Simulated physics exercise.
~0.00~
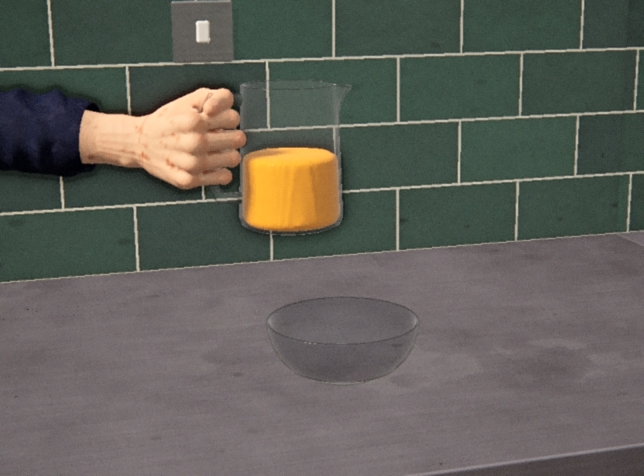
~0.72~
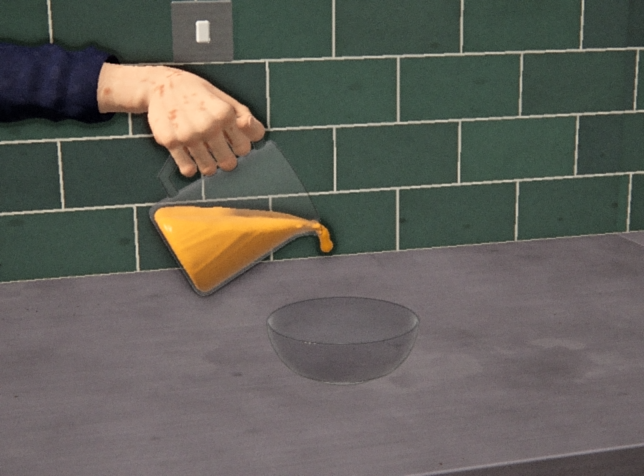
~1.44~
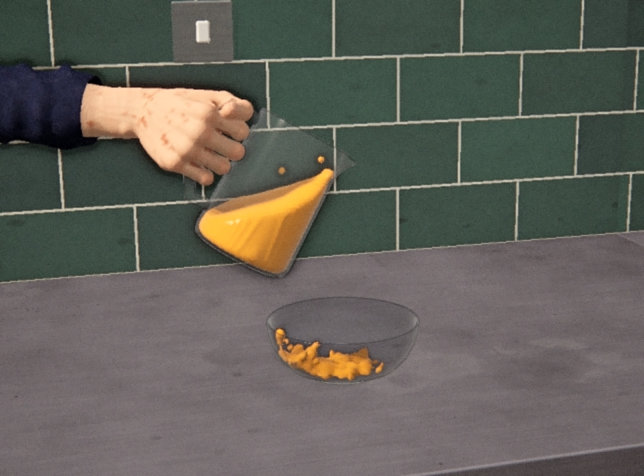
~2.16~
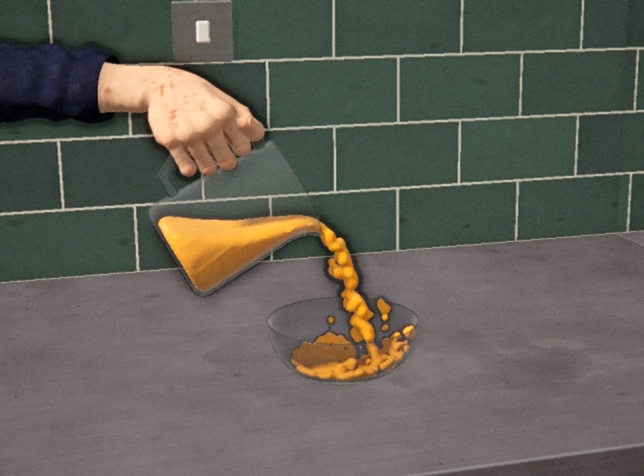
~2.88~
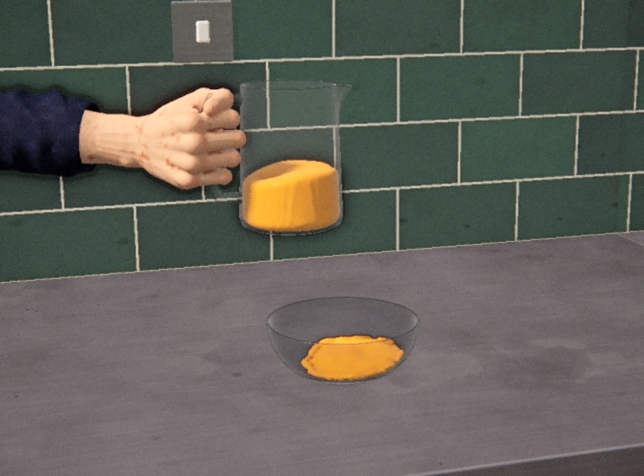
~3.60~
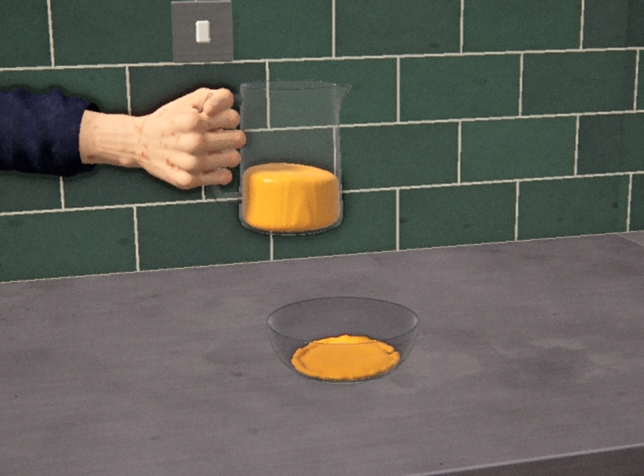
A grey countertop runs along a wall of dark green tiles with a light switch, seen from the front and slightly above by a still camera. A hand in a dark blue sleeve holds up a clear pitcher of orange juice, with an empty glass bowl below it. The hand tips the pitcher to the right, and juice starts over the lip and splashes into the bowl. It eases the pitcher partway back, then tilts it steeply again, sending down a thicker stream. Finally it levels the pitcher, which still holds much of its juice, while a shallow orange pool settles in the bowl.
